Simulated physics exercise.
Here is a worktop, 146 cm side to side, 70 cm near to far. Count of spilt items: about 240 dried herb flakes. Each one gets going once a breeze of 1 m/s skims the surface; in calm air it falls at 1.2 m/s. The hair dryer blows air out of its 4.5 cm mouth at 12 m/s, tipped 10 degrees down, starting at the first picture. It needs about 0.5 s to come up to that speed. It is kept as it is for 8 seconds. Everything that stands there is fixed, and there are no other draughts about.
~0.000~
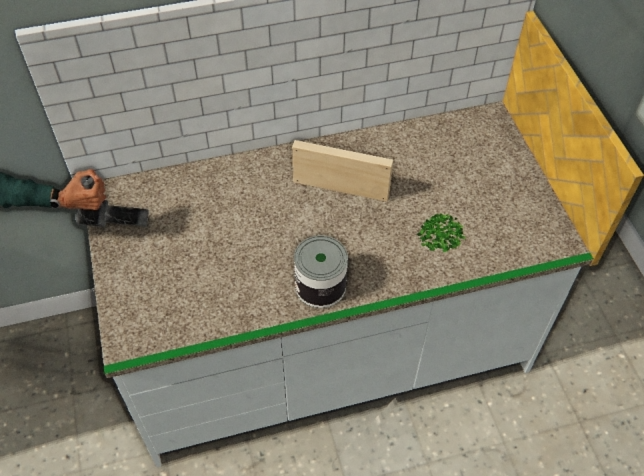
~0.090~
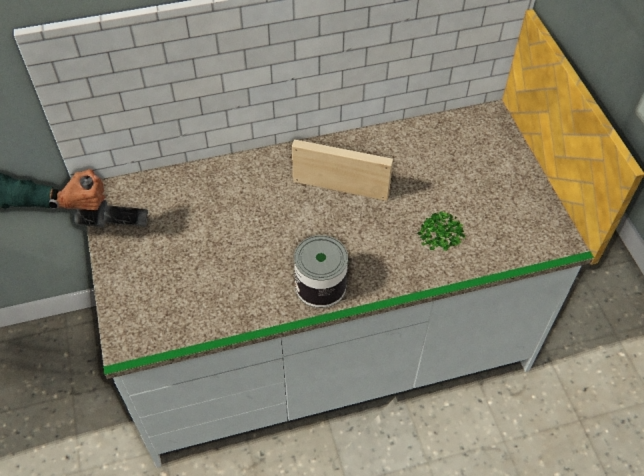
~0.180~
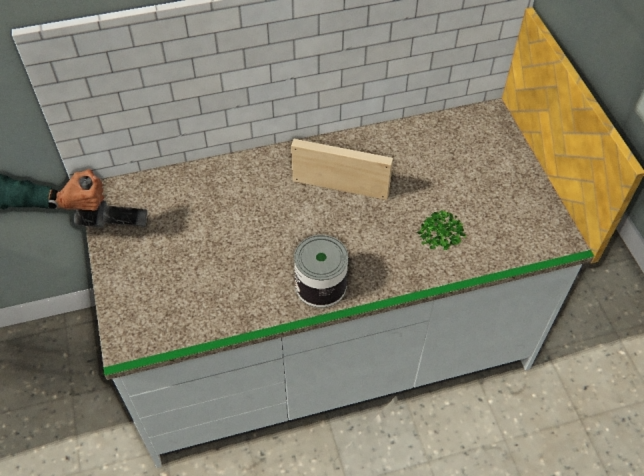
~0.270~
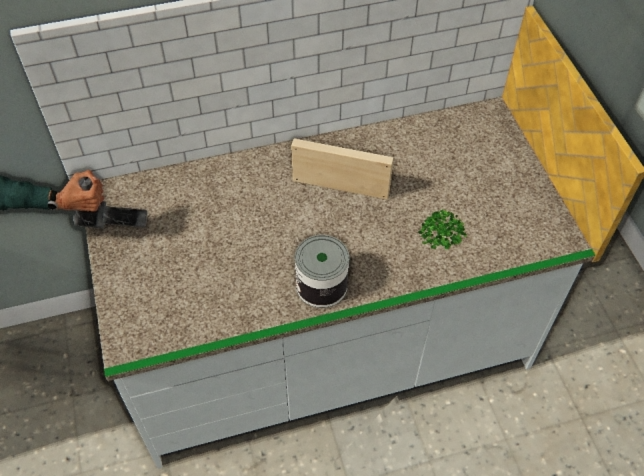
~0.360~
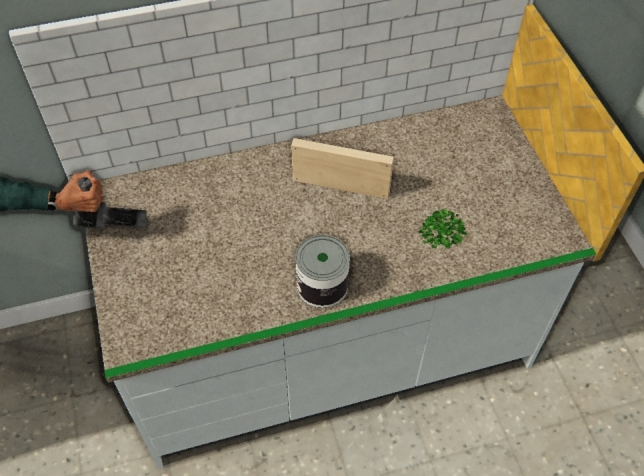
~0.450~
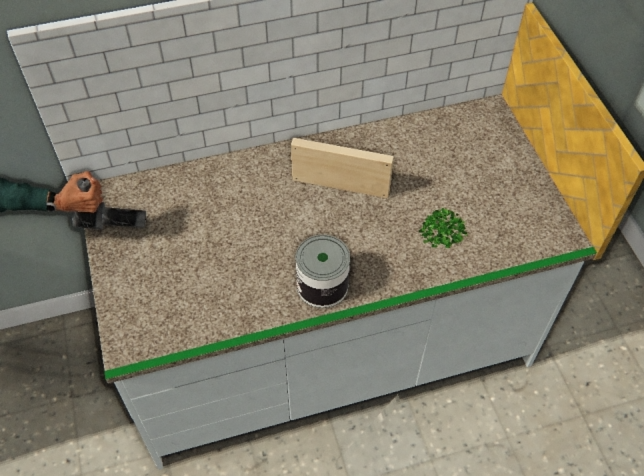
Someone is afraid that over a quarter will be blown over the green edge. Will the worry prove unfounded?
No, it comes true.
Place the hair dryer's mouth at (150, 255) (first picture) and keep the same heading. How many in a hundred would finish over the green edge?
You'd be looking at something like 60 in a hundred.
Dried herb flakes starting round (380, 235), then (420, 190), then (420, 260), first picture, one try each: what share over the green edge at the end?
Results, one try each: 70 %, 4 %, 100 %.
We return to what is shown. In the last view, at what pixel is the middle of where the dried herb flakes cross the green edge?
(560, 263).
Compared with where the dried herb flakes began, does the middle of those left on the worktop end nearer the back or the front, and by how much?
The middle sits nearer the rear edge now, some 50 cm away from where it began.
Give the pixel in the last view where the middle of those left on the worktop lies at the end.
Look near pixel (503, 96) of the last view.
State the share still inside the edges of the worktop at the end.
Roughly 25 %.
After 1.6 s, 50 % are over the green edge; the middle of those still in play is near (570, 205); 58 % have settled or left.
After 2.6 s, 59 % are over the green edge; the middle of those still in play is near (567, 202); 69 % have settled or left.
After 4.4 s, 68 % are over the green edge; the middle of those still in play is near (562, 196); 79 % have settled or left.
After 8.0 s, at the end, 77 % are over the green edge; the middle of those still in play is near (503, 96).
